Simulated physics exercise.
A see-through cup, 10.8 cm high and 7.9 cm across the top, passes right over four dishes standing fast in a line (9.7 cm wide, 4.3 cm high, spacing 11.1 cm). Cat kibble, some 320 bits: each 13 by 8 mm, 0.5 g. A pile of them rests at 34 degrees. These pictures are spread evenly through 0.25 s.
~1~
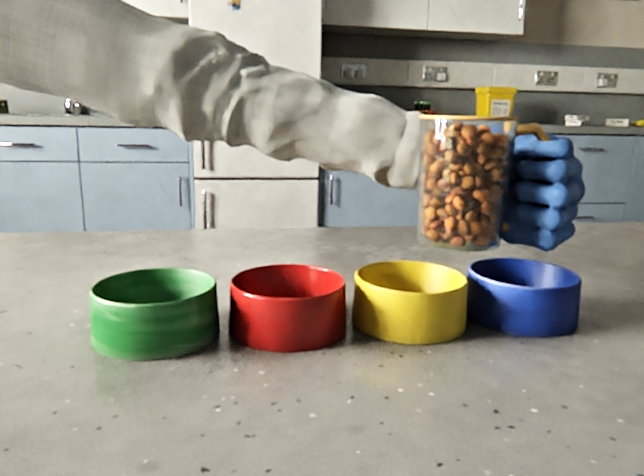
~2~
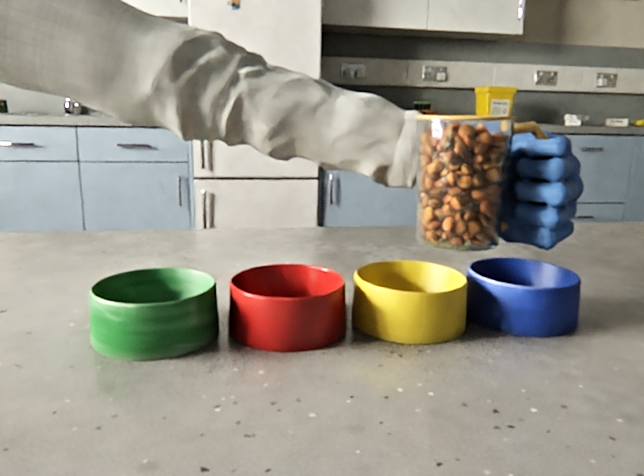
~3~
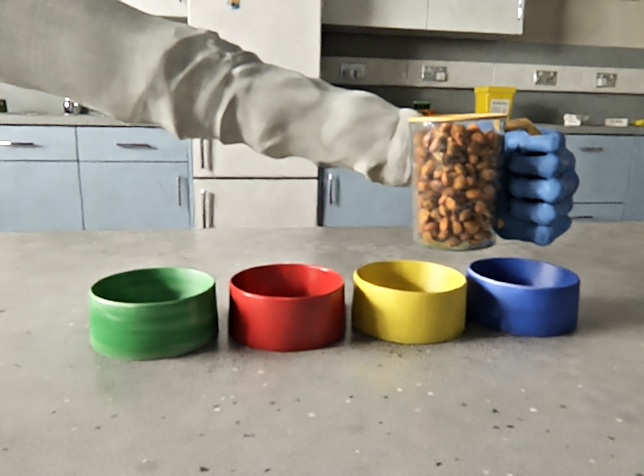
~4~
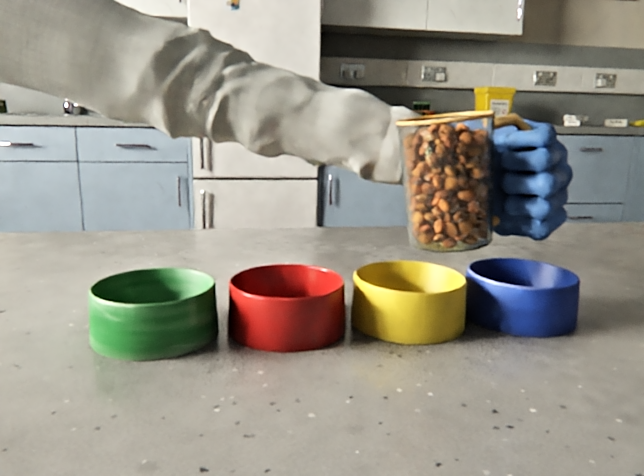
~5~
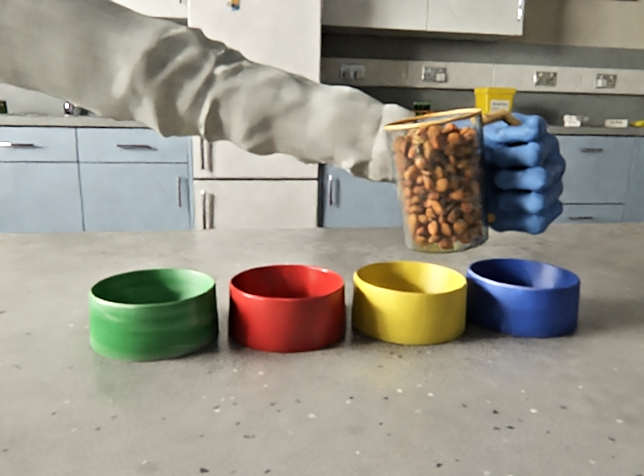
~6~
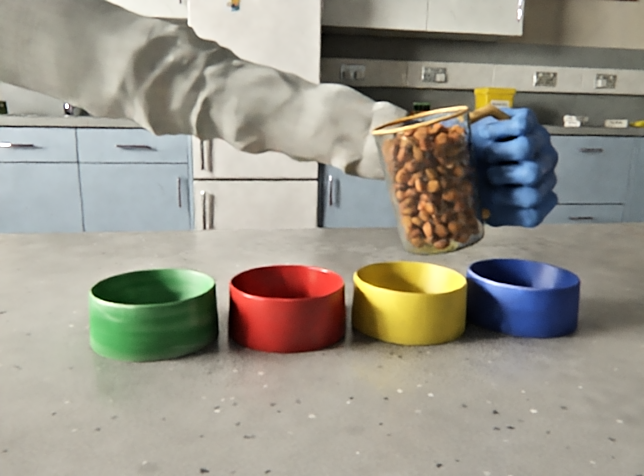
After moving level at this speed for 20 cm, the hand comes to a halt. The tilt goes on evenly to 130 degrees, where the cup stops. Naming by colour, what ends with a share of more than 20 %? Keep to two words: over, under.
Red dish: Gets a fifth at most. Blue dish: Gets a fifth at most. Green dish: Gets more than a fifth. Yellow dish: Gets a fifth at most. Counter: Gets a fifth at most.
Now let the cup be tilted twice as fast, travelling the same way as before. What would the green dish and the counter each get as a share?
Then the green dish would get 10 and the counter 30.
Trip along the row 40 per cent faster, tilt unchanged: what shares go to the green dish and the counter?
Result - green dish: 90; counter: 10.
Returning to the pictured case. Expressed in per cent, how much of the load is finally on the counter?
Estimate: Around 10 %.
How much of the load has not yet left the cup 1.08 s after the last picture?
It comes to about 80 percent.
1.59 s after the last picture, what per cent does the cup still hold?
It comes out close to 5 per cent.
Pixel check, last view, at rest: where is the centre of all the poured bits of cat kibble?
About (163, 301).
Then, 0.65 s after the last picture, tilt 70 degrees; cup holds 100 %.
Then, 1.08 s after the last picture, tilt 105 degrees; cup holds 80 %, green 15 %.
Then, 1.59 s after the last picture, tilt 130 degrees; cup holds 5 %, green 90 %.
In the end, red 0 %, blue 0 %, green 90 %, yellow 0 %, counter 10 %.
